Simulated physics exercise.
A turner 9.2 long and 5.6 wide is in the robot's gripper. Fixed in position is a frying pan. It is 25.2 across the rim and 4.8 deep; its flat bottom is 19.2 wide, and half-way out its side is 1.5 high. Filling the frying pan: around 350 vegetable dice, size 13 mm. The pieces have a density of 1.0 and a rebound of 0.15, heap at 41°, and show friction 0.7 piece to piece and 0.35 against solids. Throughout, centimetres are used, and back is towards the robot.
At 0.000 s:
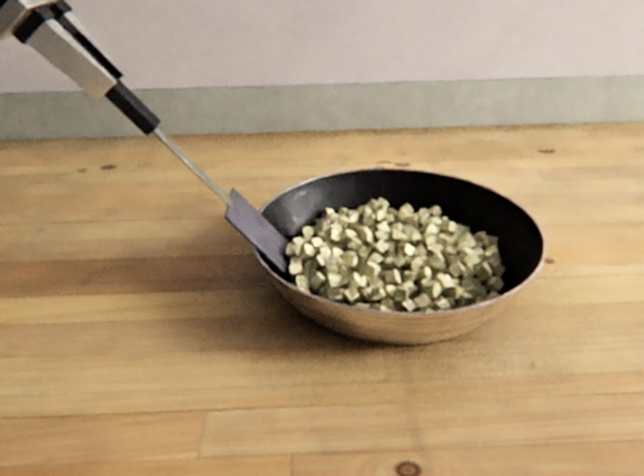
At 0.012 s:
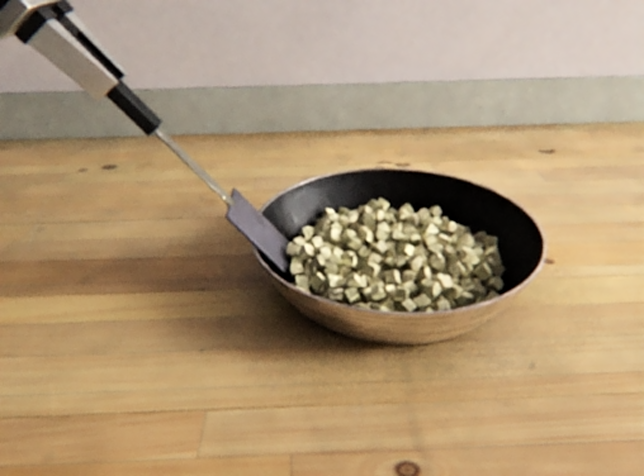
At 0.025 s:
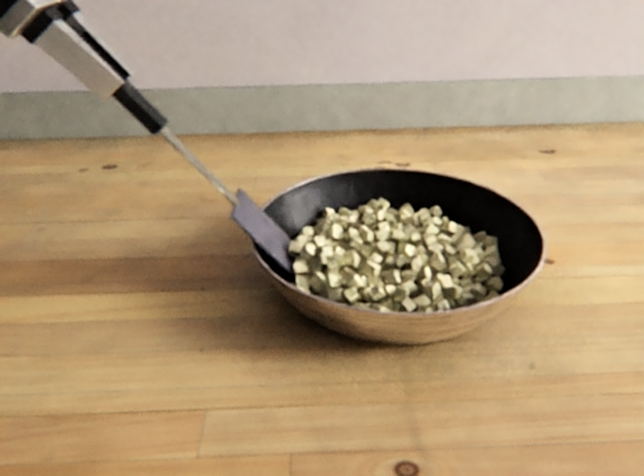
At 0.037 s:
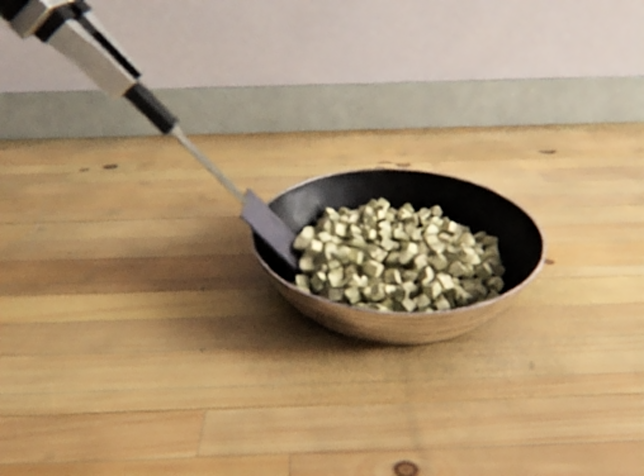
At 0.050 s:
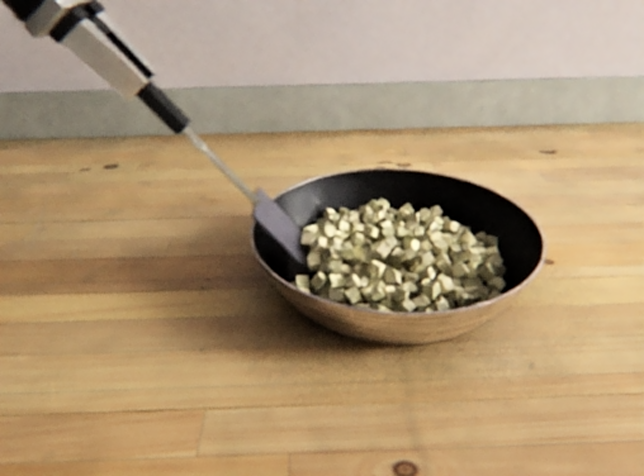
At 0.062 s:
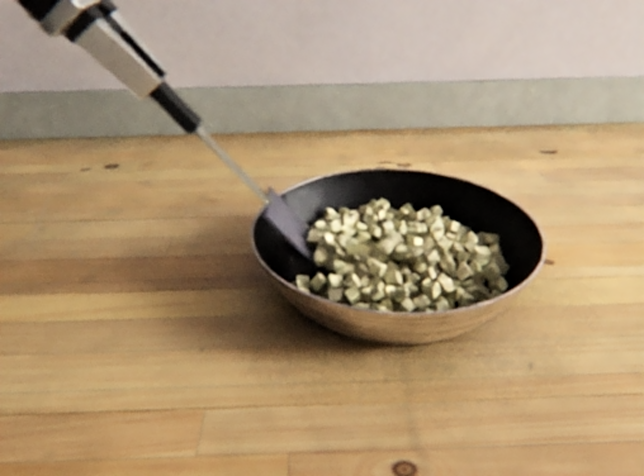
A robot arm in black and silver reaches in from the upper left, holding a dark grey turner by its thin metal rod, seen from slightly above a light wooden surface with a pale wall behind. A round pan, black inside and copper-brown outside, holds a heap of pale green dice. The arm slides the turner slightly rightward into the pan, nudging the nearest dice, while the camera stays still.
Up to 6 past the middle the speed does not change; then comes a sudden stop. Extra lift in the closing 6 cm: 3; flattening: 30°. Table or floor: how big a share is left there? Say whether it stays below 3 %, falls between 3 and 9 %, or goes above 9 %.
It stays below 3 %.
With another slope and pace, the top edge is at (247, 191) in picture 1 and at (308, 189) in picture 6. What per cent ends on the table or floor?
It comes to something like 10 %, give or take.
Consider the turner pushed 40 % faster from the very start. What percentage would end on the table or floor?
About 5 per cent.
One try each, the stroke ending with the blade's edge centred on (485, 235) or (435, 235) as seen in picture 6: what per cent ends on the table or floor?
About 5 and 0 per cent.
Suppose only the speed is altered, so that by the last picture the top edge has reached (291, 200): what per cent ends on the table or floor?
About 5 per cent.
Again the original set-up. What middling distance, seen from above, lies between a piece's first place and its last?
The answer is about 1 cm.
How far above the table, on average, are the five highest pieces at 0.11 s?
Roughly 6 cm.
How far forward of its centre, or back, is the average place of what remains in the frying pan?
3.5 cm ahead.
After 0.11 s, sloping 52°, highest piece 6 above the table; 347 in the frying pan.
After 0.17 s, sloping 40°, highest piece 7 above the table; 347 in the frying pan.
After 0.39 s, sloping 22°, highest piece 6 above the table; 343 in the frying pan, 4 on the table or floor.
After 1.44 s, sloping 22°, highest piece 6 above the table; 343 in the frying pan, 4 on the table or floor.
In the end, 343 in the frying pan, 4 on the table or floor. That is 1 % on the table or floor.
